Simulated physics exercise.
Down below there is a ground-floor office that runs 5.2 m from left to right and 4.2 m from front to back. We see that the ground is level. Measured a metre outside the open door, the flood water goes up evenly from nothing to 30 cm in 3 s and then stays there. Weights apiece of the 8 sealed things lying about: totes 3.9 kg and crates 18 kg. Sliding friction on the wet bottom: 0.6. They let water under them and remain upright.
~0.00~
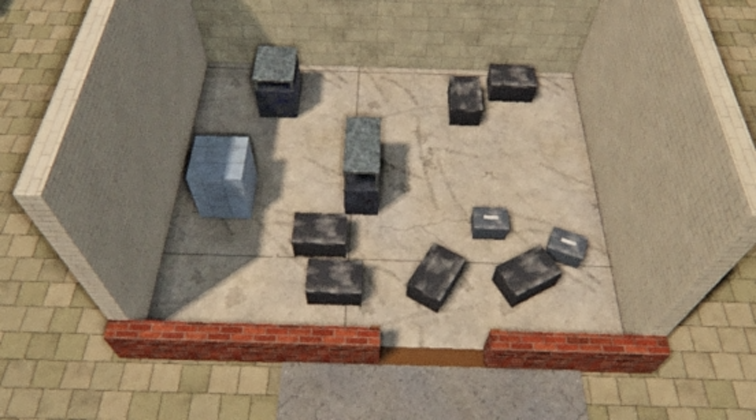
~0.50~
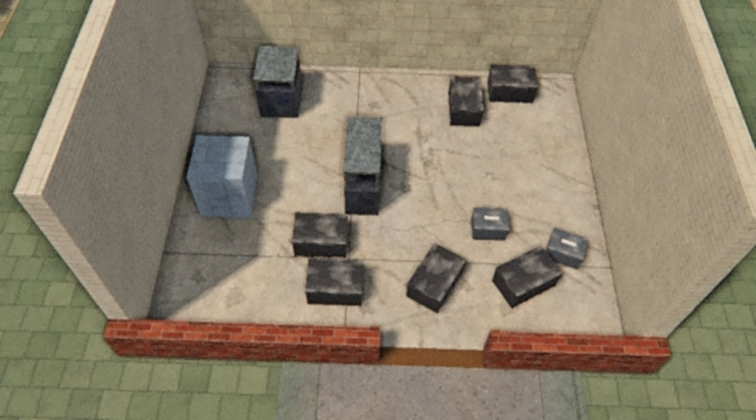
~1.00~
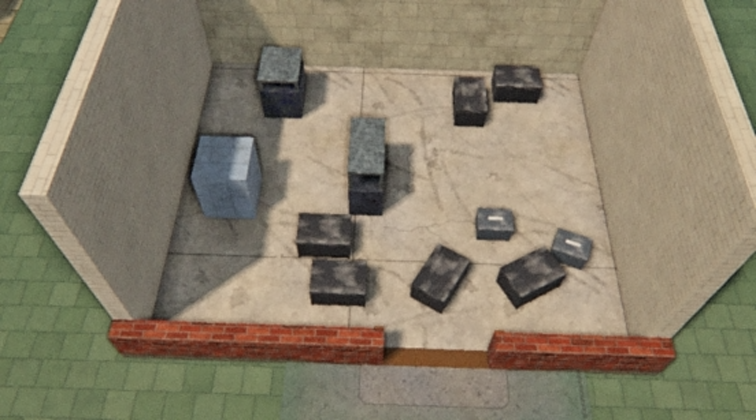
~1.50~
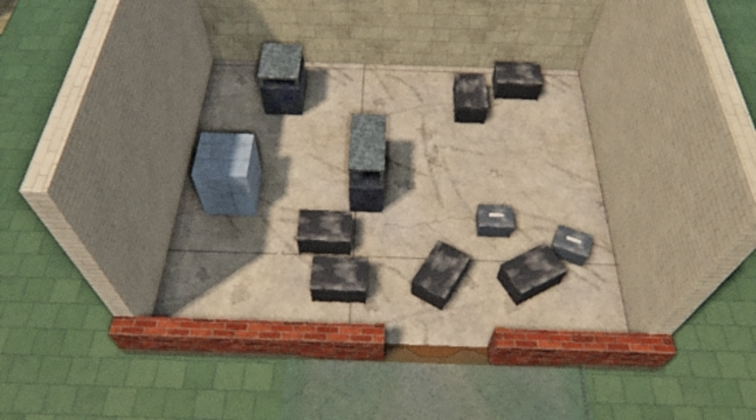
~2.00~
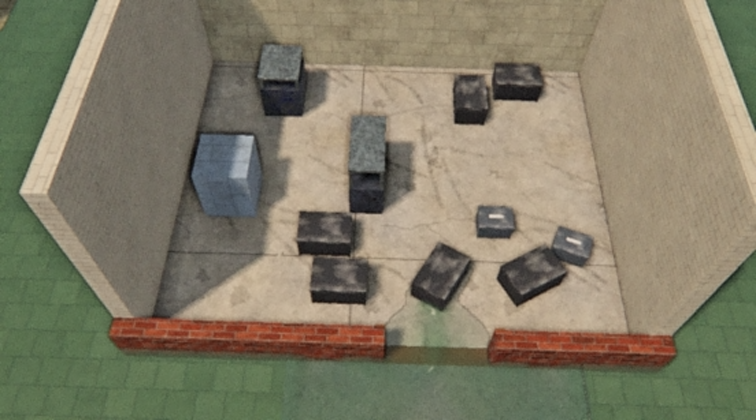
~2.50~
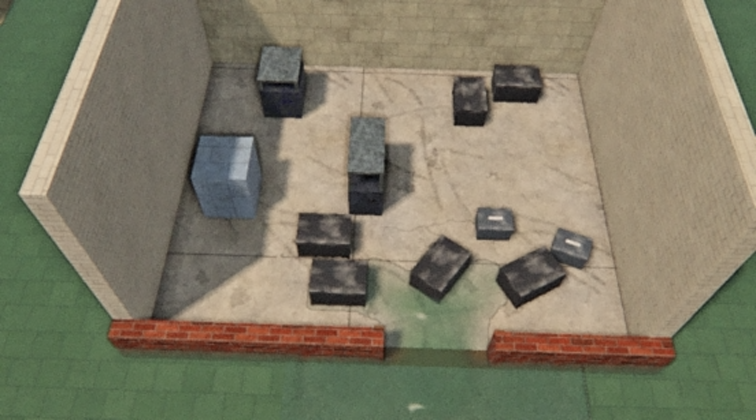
In a roofless ground-floor office seen from above, scattered dark blocks stay almost still while green water spreads over the paving outside, then enters through the front doorway, where a block near the opening shifts slightly.
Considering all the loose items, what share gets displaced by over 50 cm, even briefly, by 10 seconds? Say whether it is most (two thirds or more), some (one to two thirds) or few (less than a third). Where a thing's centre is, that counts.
Some.
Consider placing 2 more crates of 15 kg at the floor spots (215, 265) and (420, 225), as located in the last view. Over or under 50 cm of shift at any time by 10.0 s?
In turn: Within the mark, beyond the mark.
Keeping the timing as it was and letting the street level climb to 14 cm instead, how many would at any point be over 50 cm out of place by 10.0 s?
In that case 2 of them.
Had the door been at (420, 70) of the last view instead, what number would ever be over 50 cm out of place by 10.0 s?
You'd get 6 in that case.
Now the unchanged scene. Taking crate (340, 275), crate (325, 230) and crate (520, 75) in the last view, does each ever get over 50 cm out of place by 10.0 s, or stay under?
In turn: Below the mark, below the mark, above the mark.
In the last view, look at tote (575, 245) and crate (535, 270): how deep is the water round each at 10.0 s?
I'd estimate 9 cm for the first and 9 cm for the second.
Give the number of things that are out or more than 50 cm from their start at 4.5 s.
2.
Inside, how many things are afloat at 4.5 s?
I'd say 0 of them.
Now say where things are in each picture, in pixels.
The first picture shows a crate at (437, 271) rests on the ground; a tote at (491, 218), on the bottom; 0.0 m2 under water; 0 of 8 have shifted.
The second picture shows a crate at (437, 271), on the bottom; a tote at (492, 218) rests on the ground; water covers 0.0 m2; 0 of 8 have shifted.
The third picture shows a crate at (441, 272), on the bottom; a tote at (496, 219), on the bottom; water covers 0.0 m2; 0 of 8 have shifted.
The fourth picture shows a crate at (442, 268), on the bottom; a tote at (496, 215) rests on the ground; water covers 0.0 m2; 0 of 8 have shifted.
The fifth picture shows a crate at (442, 269), on the bottom; a tote at (496, 217), on the bottom; 0.4 m2 under water; 0 of 8 have shifted.
The sixth picture shows a crate at (442, 262), on the bottom, 12 cm from its start; a tote at (495, 219) rests on the ground; water covers 1.1 m2; 1 of 8 have shifted.
After 3.5 s 2 of 8 are over 50 cm from their spots; 0 afloat.
After 4.5 s 2 of 8 are over 50 cm from their spots; 0 afloat.
After 7.0 s 2 of 8 are over 50 cm from their spots; 4 afloat.
After 10.0 s 4 of 8 are over 50 cm from their spots, and 4 have been at some point; 6 afloat.
